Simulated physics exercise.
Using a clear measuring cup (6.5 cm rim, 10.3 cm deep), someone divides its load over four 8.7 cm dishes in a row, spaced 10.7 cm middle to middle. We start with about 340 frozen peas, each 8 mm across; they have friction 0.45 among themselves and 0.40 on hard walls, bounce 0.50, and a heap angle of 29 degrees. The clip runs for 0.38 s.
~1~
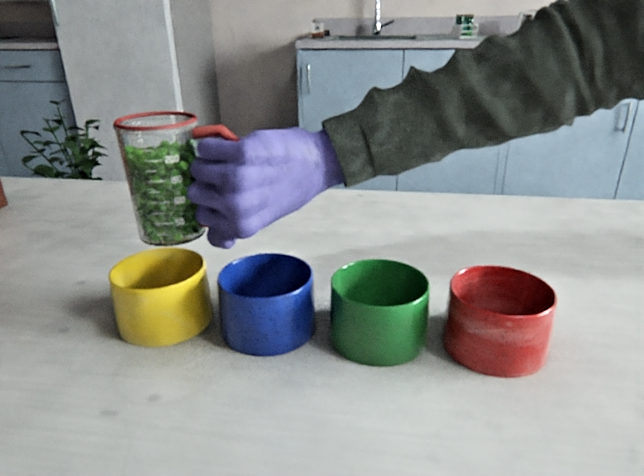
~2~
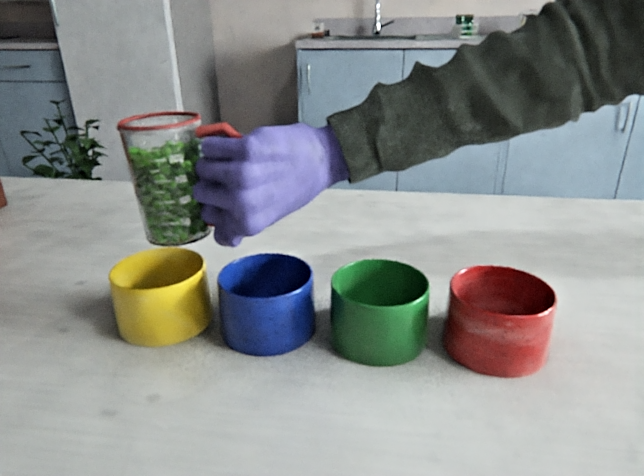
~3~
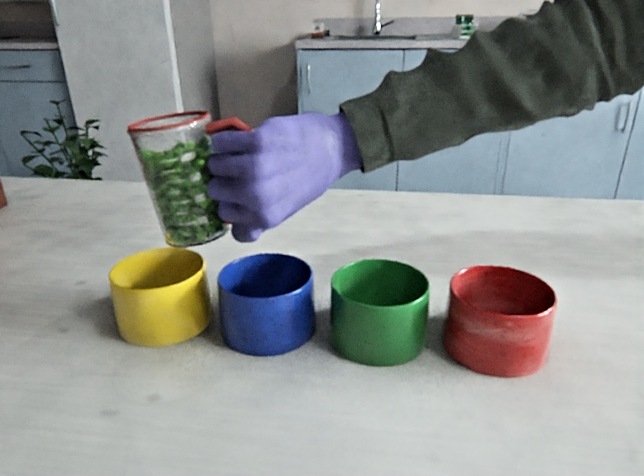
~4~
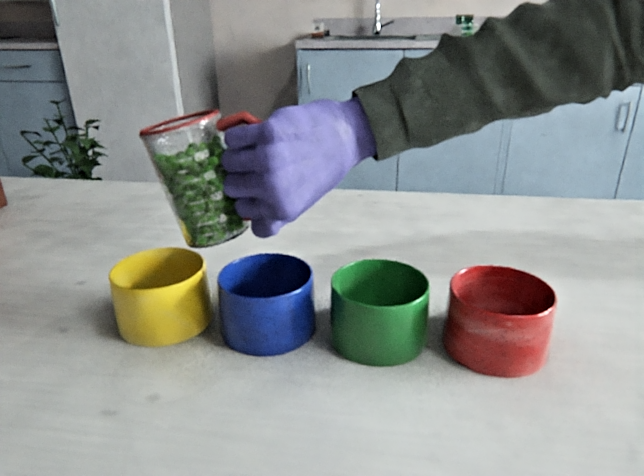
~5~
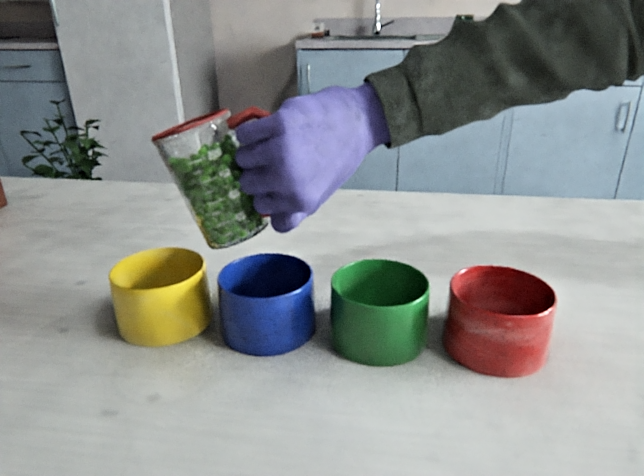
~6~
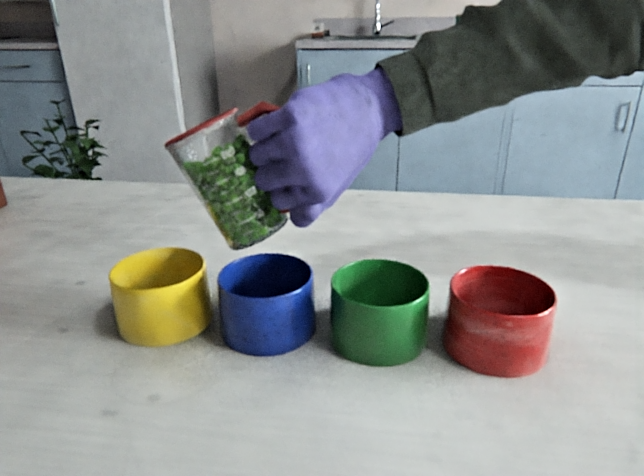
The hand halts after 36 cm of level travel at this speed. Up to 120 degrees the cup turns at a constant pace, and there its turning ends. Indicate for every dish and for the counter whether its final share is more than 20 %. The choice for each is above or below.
One by one: Red: It will get a share bigger than a fifth; blue: It will get a share not bigger than a fifth; green: It will get a share bigger than a fifth; yellow: It will get a share not bigger than a fifth; counter: It will get a share bigger than a fifth.
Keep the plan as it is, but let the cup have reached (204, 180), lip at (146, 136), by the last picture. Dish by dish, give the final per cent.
It'd finish with red at 0, blue at 10, green at 60 and yellow at 0.
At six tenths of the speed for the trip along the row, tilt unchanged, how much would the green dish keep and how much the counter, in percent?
Green: 10; counter: 30.
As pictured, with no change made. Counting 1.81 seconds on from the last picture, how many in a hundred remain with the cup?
Close to 0 per cent of the load, I'd guess.
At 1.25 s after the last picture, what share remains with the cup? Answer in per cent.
About 60 per cent.
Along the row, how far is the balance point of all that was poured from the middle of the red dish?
Some 6 centimetres out on the left-hand side of that dish.
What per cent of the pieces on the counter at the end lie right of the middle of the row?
Roughly 100 per cent of them.
Then, 0.75 s after the last picture, tilt 81 degrees; cup holds 100 %.
Then, 1.25 s after the last picture, tilt 119 degrees; cup holds 60 %, green 30 %.
Then, 1.81 s after the last picture, tilt 120 degrees; cup holds 0 %, red 35 %, green 35 %.
In the end, red 35 %, blue 0 %, green 35 %, yellow 0 %, counter 30 %.
